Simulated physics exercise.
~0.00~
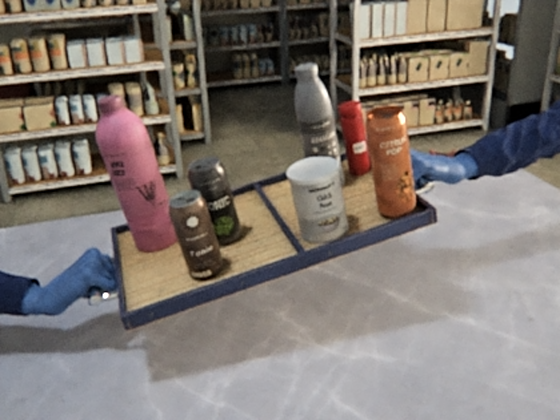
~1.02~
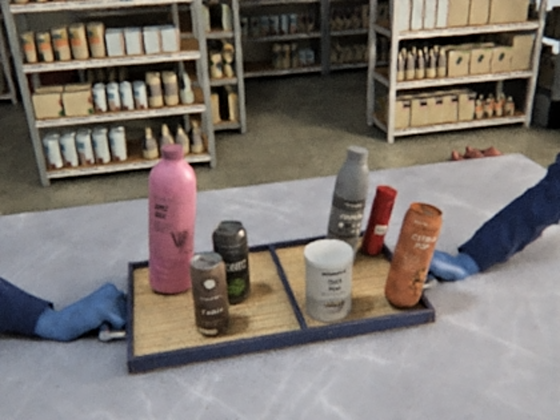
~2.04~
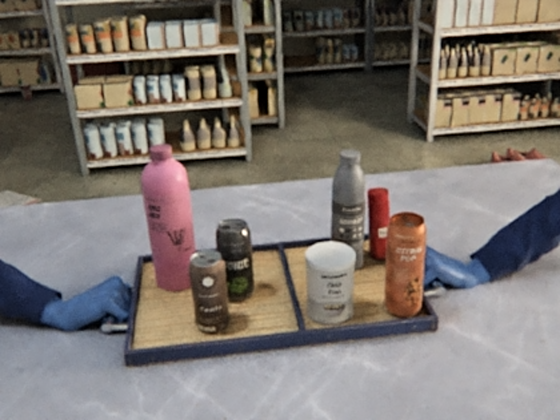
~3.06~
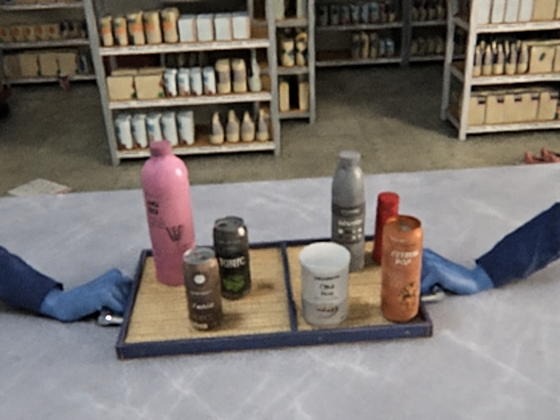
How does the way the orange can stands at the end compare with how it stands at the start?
At the start the orange can is leaning on the tilted tray, while at the end it stands upright on the level tray.
